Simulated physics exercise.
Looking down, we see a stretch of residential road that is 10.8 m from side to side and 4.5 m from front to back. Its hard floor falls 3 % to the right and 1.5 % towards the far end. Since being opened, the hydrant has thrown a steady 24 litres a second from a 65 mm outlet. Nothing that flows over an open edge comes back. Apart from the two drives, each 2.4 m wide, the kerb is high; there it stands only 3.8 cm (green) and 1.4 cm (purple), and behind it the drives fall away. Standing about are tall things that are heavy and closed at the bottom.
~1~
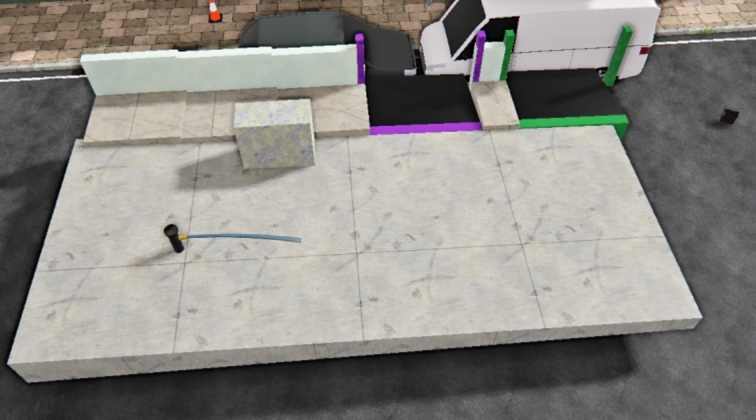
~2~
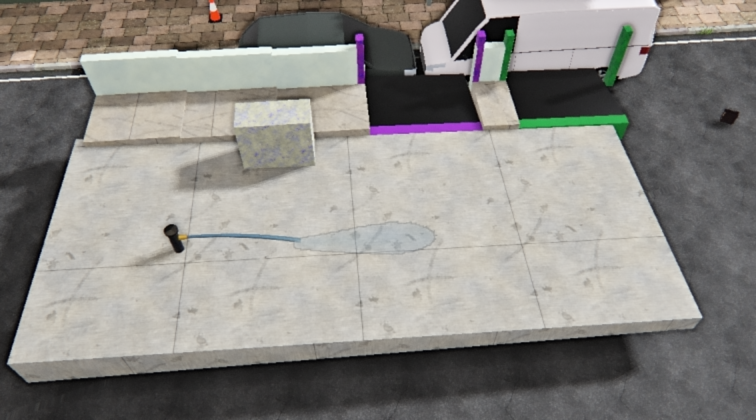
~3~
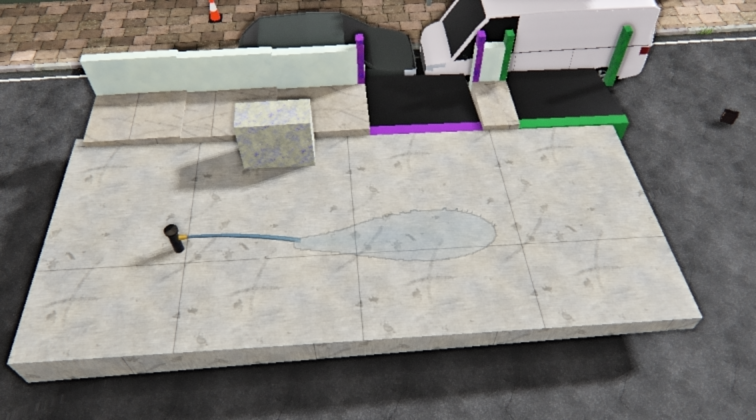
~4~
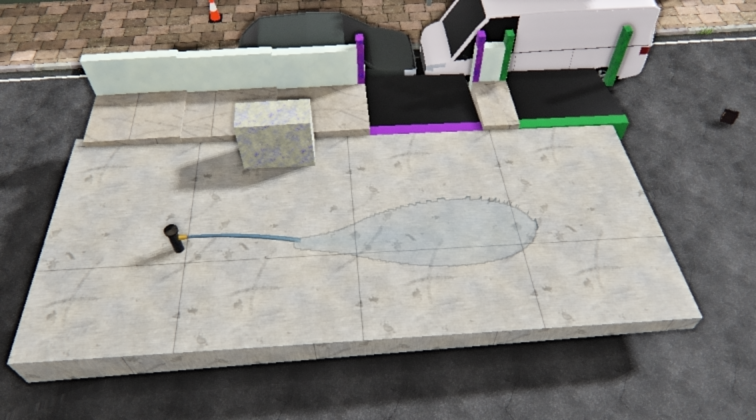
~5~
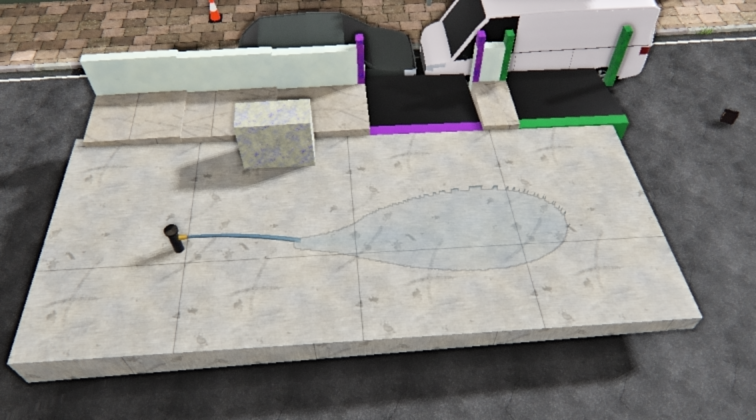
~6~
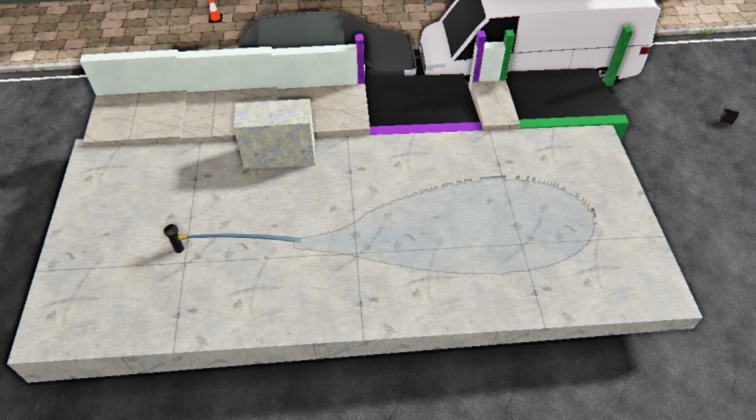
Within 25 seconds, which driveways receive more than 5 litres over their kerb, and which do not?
In order: I expect the green driveway to fall below the threshold. I expect the purple driveway to fall below the threshold.
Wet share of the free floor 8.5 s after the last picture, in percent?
Roughly 30 per cent of the floor is wet.
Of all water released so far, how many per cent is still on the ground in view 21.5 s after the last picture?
Around 30 out of every hundred.
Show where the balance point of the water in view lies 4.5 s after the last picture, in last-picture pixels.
(517, 214).
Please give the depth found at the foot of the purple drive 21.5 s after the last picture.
Depth: Approx. 0.0 cm.
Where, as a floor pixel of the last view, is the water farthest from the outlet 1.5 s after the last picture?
The front reaches farthest at about (627, 194).
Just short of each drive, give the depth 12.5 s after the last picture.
In cm: Green 2.0, purple 0.0.
Then, 1.5 s after the last picture water covers 20 % of the floor and is deepest (2 cm) near (303, 241); green driveway not reached, purple driveway not reached.
Then, 4.5 s after the last picture water covers 30 % of the floor and is deepest (2 cm) near (303, 241); green driveway not reached, purple driveway not reached.
Then, 8.5 s after the last picture water covers 30 % of the floor and is deepest (3 cm) near (607, 129); green driveway 1.7 cm at the lowered kerb, 0 L in, purple driveway not reached.
Then, 12.5 s after the last picture water covers 30 % of the floor and is deepest (3 cm) near (607, 129); green driveway 1.9 cm at the lowered kerb, 0 L in, purple driveway not reached.
Then, 21.5 s after the last picture water covers 30 % of the floor and is deepest (3 cm) near (607, 129); green driveway 1.9 cm at the lowered kerb, 0 L in, purple driveway not reached.
